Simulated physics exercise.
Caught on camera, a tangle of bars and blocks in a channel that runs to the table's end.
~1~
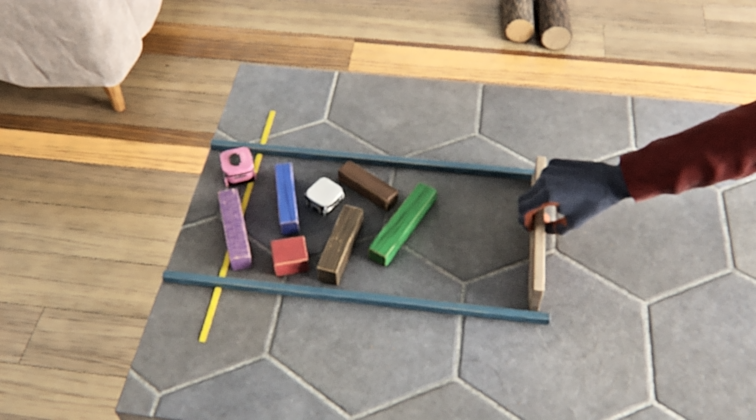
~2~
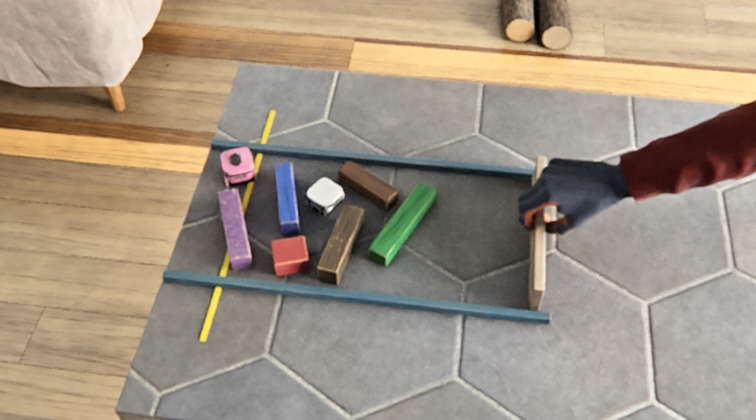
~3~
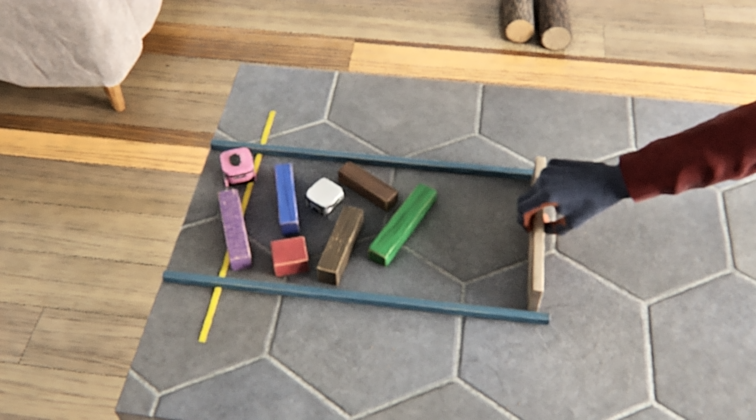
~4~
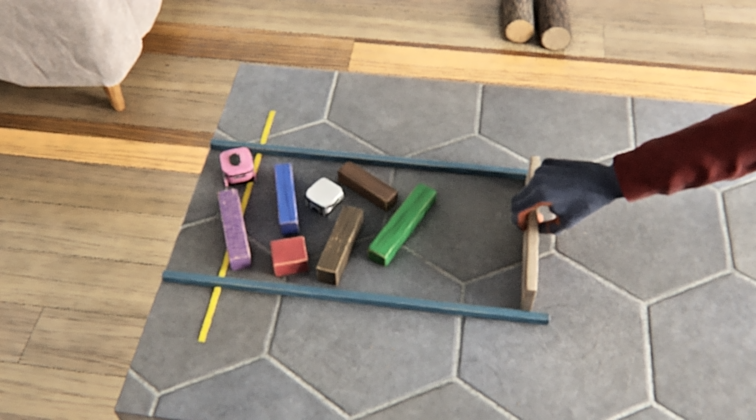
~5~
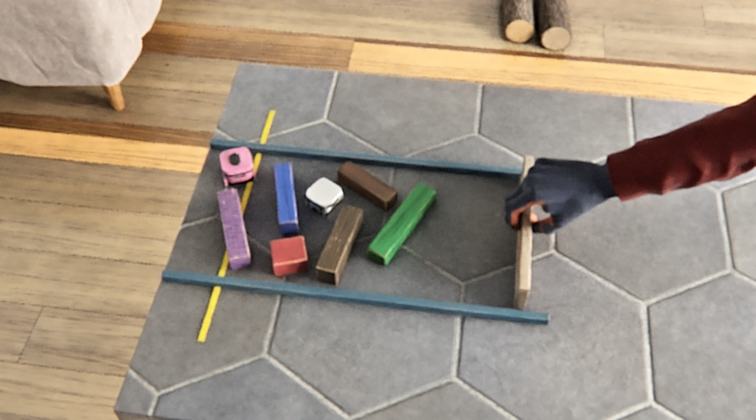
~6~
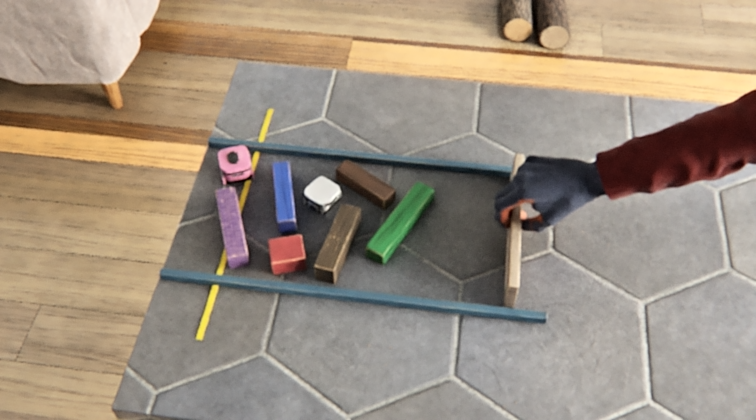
At first, a gloved hand holds a wooden board upright across the right side of a channel between two blue rails, with colourful bars, blocks and small cases lying to the left. The hand then slides the board slightly left, while the scattered pieces stay practically still, with open space between.
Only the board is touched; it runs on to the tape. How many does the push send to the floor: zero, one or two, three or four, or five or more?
Outcome: The number that fall off is three or four.
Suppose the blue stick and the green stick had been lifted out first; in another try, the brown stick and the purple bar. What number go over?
Fallen: 1, and 1 in the other try.
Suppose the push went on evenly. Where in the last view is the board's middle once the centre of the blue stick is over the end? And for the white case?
For the blue stick at (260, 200), for the white case at (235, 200).
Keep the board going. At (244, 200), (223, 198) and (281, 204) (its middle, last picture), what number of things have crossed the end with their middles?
The counts: 3, 5 and 1.
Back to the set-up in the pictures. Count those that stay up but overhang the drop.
It comes to 2.
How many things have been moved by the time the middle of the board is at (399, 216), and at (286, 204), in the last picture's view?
The counts are 2 and 8.
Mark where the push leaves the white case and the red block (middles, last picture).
The white case stops around (191, 190); the red block around (168, 240).
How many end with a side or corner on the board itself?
The number is 1.
Soon after, none off yet; pink case at rest near (236, 165); purple bar at rest near (232, 227); blue stick at rest near (284, 196).
Then, none off yet; pink case at rest near (236, 165); purple bar at rest near (232, 227); blue stick moving near (274, 197).
Further on, none off yet; pink case tipped a little near (190, 159); purple bar moved a little near (183, 226); blue stick moved about its own width near (207, 195).
At rest, the number that fall off is three or four; fallen, blue stick, purple bar and pink case.
